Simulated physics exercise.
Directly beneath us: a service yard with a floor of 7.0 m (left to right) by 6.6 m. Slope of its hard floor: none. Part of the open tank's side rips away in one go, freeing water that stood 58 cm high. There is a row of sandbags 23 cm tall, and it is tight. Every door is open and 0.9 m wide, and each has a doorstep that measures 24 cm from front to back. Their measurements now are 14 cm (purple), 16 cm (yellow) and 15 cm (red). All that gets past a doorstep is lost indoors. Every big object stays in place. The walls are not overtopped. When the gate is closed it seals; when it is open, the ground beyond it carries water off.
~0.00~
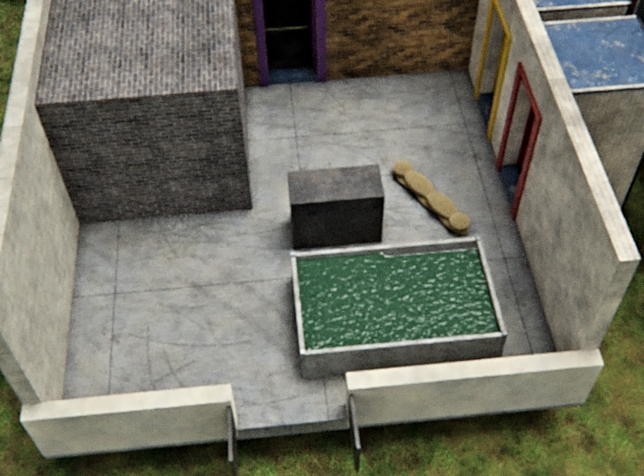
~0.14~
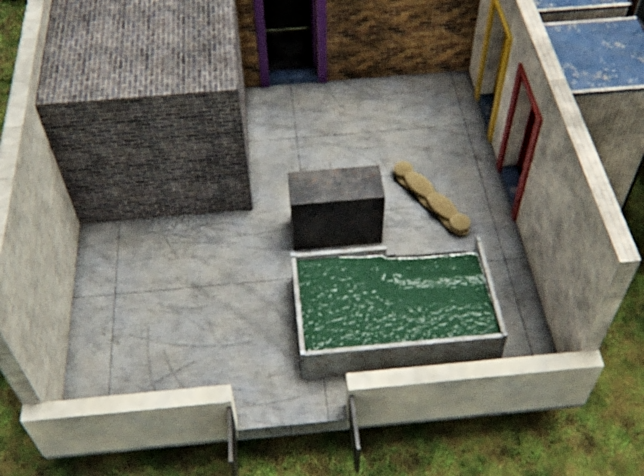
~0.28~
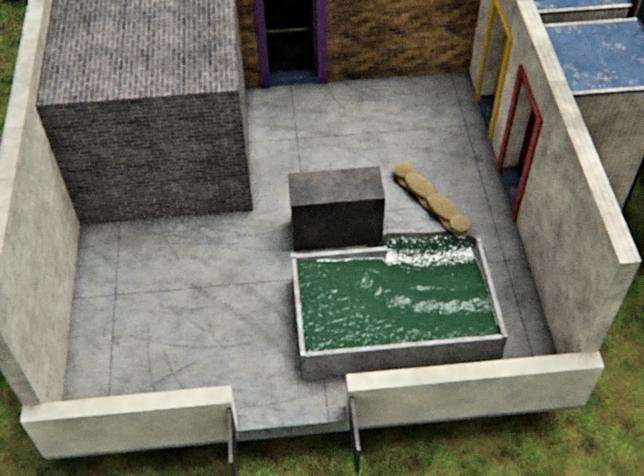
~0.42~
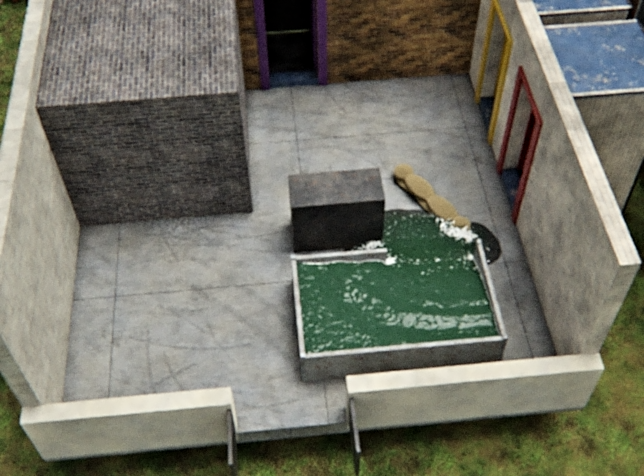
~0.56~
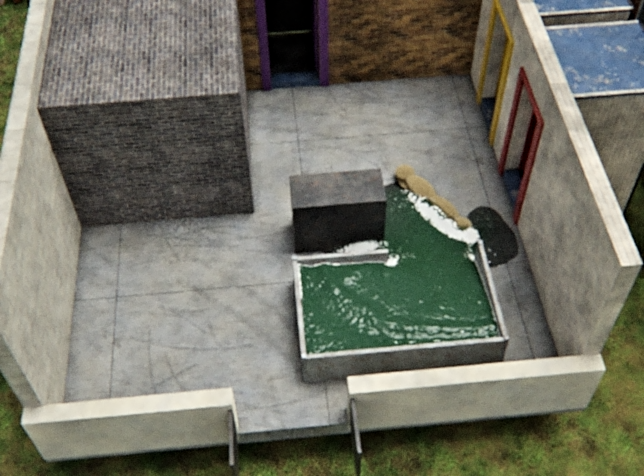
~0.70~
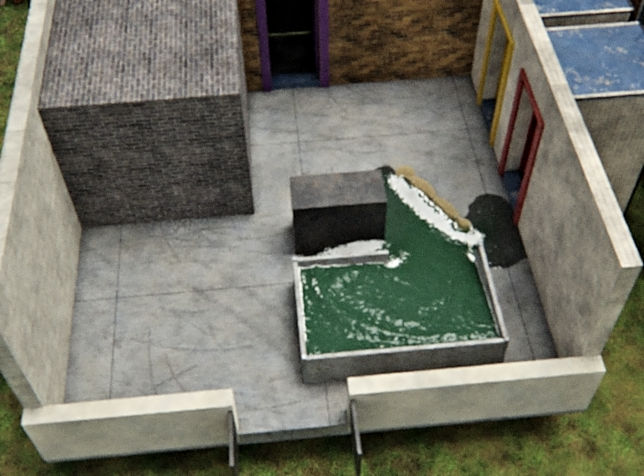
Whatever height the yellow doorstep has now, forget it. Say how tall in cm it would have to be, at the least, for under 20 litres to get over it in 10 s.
Some 9 cm would be enough.
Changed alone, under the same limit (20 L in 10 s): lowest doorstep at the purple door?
The purple door needs around 16 cm.
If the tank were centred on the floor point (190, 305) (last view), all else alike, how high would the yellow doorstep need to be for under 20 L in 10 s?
That setup calls for roughly 8.5 cm.
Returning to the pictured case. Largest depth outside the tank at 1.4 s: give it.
About 42 cm at most.
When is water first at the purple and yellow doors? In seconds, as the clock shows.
The flood turns up at purple at 1.6 s and at yellow at 1.6 s.
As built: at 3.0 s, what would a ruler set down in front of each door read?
Depths, in cm - purple: 21, yellow: 5, red: 13.
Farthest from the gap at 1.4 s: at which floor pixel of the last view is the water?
(351, 94).
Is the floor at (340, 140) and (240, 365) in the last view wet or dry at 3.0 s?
In order, the two points are soaked and bone dry.
After 1.4 s water covers 25 % of the floor, deepest (42 cm) near (456, 241); it has not reached the yellow door.
After 3.0 s water covers 50 % of the floor, deepest (29 cm) near (456, 241); 5 cm at the yellow door, 0 litres in over its 16 cm doorstep.
After 10.0 s water covers 90 % of the floor, deepest (17 cm) near (558, 388); 11 cm at the yellow door, 0 litres in over its 16 cm doorstep.
At the yellow door as built, the water arrived by 1.7 s and peaked near 15 cm at 6.0 s.
With a doorstep of 7 cm, 48 litres would have come in within the 10 s; with 11.5 cm, 4 litres. So under 20 litres takes about 9 cm.
